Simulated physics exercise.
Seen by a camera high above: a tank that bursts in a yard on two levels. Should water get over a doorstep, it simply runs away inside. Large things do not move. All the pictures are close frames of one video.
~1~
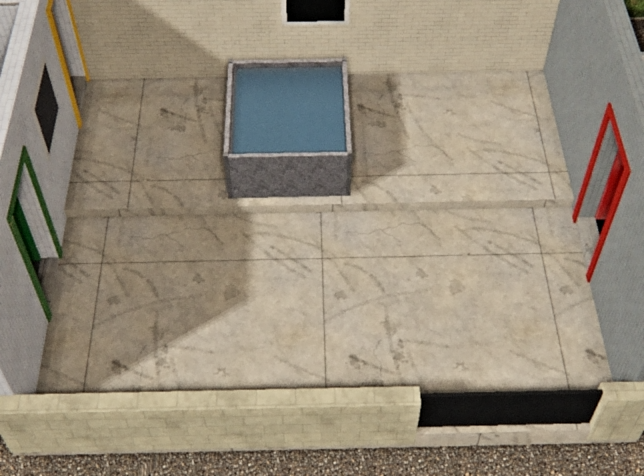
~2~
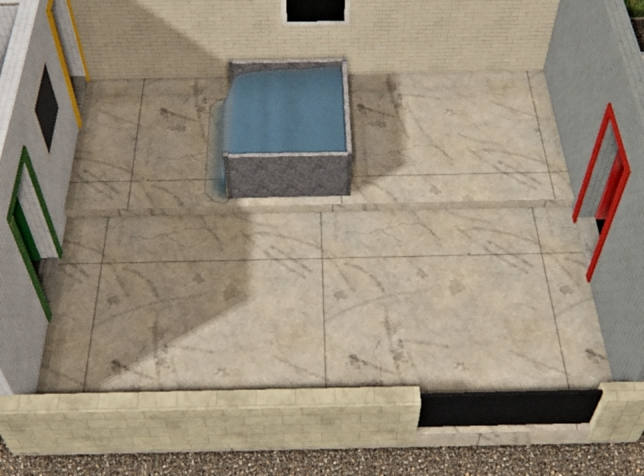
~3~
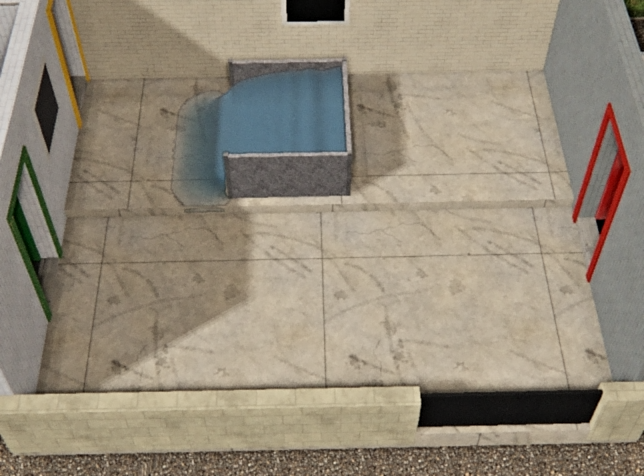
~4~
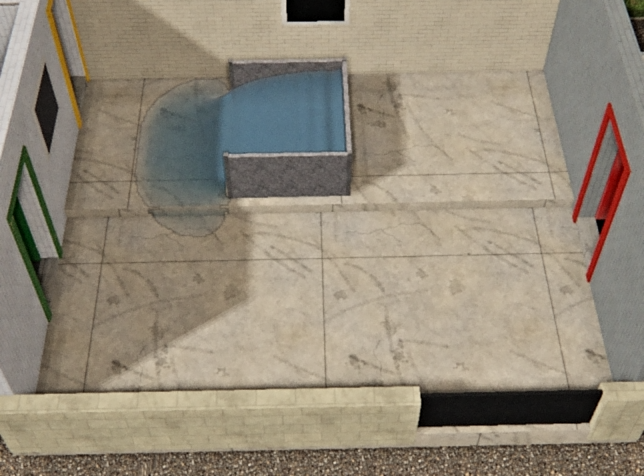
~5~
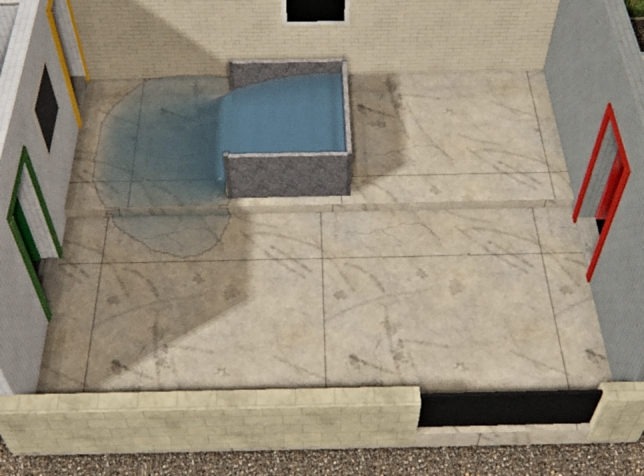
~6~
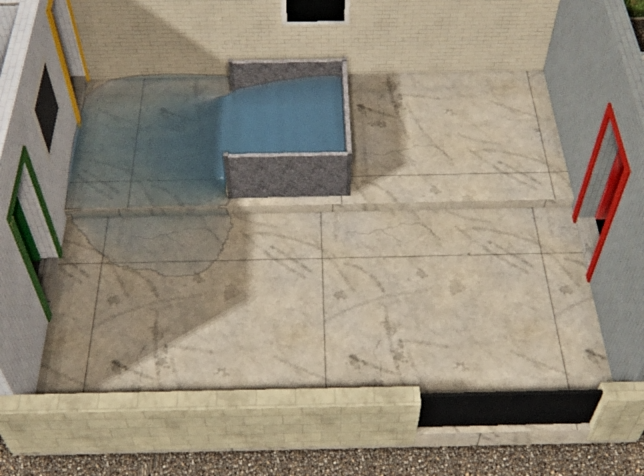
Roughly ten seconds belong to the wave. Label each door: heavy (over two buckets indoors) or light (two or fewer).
Green door - heavy; red door - light; yellow door - heavy.
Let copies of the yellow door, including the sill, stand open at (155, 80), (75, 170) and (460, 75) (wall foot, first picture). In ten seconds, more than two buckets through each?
So it goes runs above, then runs above, then runs below.
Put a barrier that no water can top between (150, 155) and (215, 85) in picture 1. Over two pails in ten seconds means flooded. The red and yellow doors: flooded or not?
Looks like the red door doesn't reach that amount while the yellow door doesn't reach that amount.
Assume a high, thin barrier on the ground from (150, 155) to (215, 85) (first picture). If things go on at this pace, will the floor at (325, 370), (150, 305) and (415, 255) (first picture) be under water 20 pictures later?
Submerged; submerged; untouched.
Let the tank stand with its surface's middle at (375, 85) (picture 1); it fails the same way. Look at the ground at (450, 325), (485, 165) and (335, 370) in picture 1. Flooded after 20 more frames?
Spot by spot, in the order asked: Untouched, untouched, untouched.
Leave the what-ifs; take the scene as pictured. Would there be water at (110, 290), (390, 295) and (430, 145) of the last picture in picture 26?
Same order as asked: Drenched; dry as before; dry as before.
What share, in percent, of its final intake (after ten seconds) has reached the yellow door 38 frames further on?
Some 100 per cent.
A moment on, water covers 25 % of the floor; the green door under two buckets in, the red door not reached, the yellow door over two buckets in.
Next, water covers 25 % of the floor; the green door over two buckets in, the red door not reached, the yellow door far over two buckets in.
Then, water covers 40 % of the floor; the green door over two buckets in, the red door not reached, the yellow door far over two buckets in.
Later, water covers 75 % of the floor; the green door far over two buckets in, the red door not reached, the yellow door far over two buckets in.
In the end, water covers 90 % of the floor; the green door far over two buckets in, the red door wet at the sill, nothing in, the yellow door far over two buckets in.
